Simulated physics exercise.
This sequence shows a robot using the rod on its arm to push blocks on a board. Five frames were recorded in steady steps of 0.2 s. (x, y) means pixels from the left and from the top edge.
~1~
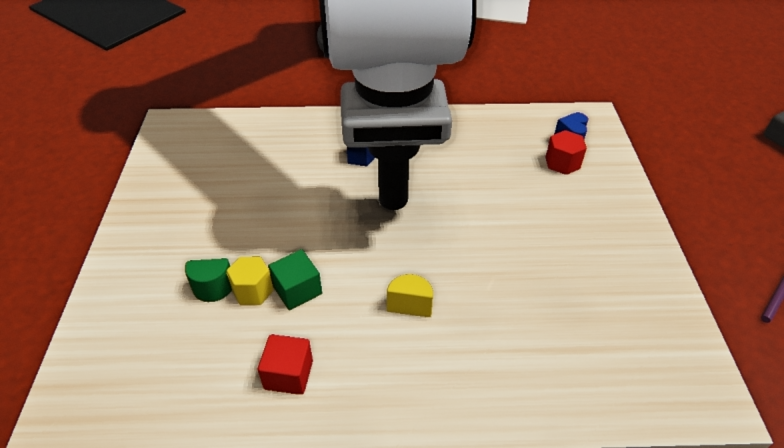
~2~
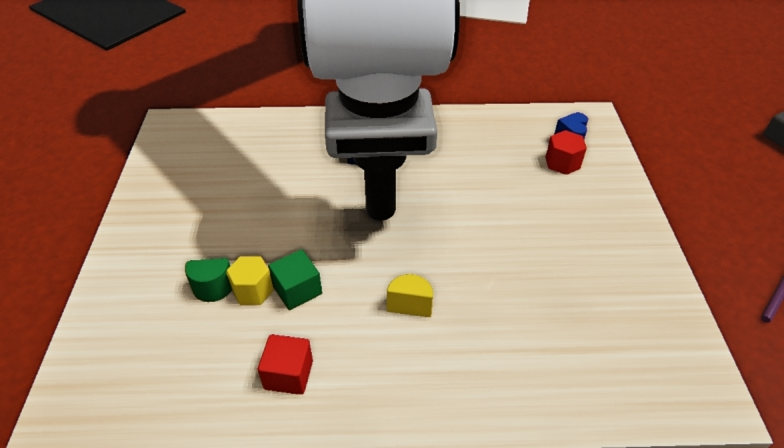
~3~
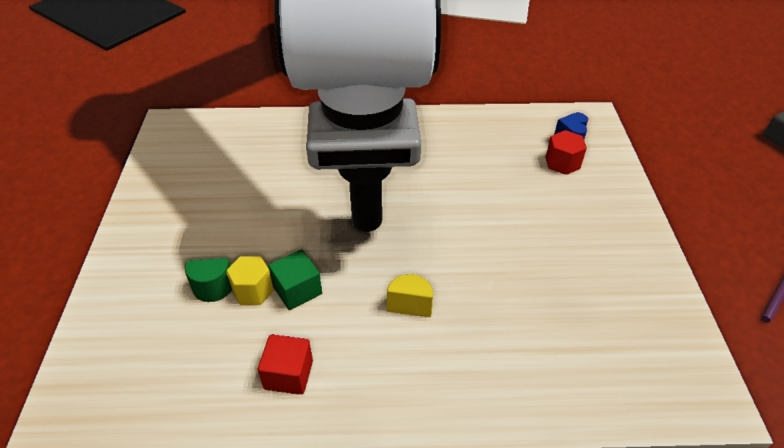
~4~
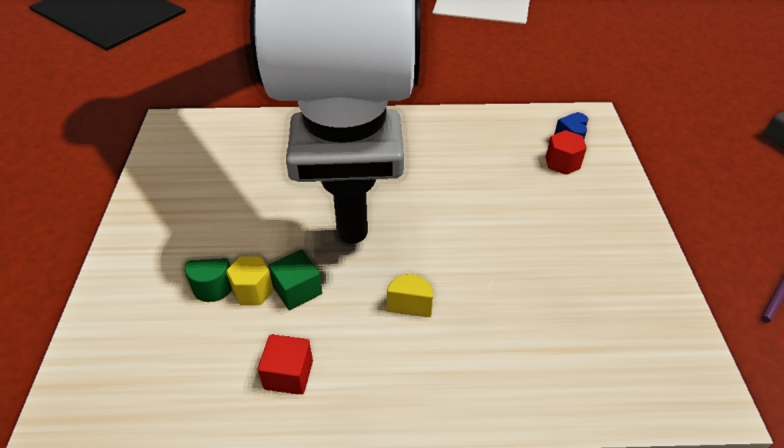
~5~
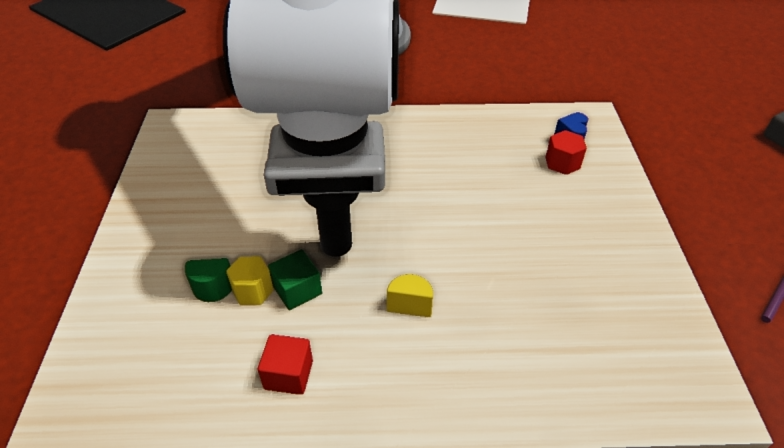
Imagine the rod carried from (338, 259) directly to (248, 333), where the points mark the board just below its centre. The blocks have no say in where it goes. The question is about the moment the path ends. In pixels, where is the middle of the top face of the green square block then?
At the end it should sit near (217, 343).
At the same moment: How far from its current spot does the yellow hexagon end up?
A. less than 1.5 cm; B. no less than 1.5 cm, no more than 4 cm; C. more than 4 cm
The answer is B.
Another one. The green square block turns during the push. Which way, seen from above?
Overhead view: Anti-clockwise.
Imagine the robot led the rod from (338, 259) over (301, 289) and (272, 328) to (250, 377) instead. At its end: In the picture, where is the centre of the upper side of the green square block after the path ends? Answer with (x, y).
I'd place it at (200, 371), taking the centre of its top.
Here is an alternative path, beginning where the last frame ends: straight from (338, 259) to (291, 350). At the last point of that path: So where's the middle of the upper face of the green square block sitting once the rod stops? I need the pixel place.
At the end it should sit near (260, 298).
What follows on the original path. One third of the way, rod at (307, 270); green D-shaped block at (197, 267); yellow hexagon at (232, 278), turned 35° clockwise; green square block at (278, 283).
Two thirds of the way, rod at (275, 296); green D-shaped block at (197, 267); yellow hexagon at (228, 281), turned 50° clockwise; green square block at (248, 313), turned 25° anticlockwise.
At the end, rod at (244, 321); green D-shaped block at (197, 267); yellow hexagon at (228, 281), turned 50° clockwise; red square block still; green square block at (217, 343), turned 35° anticlockwise.
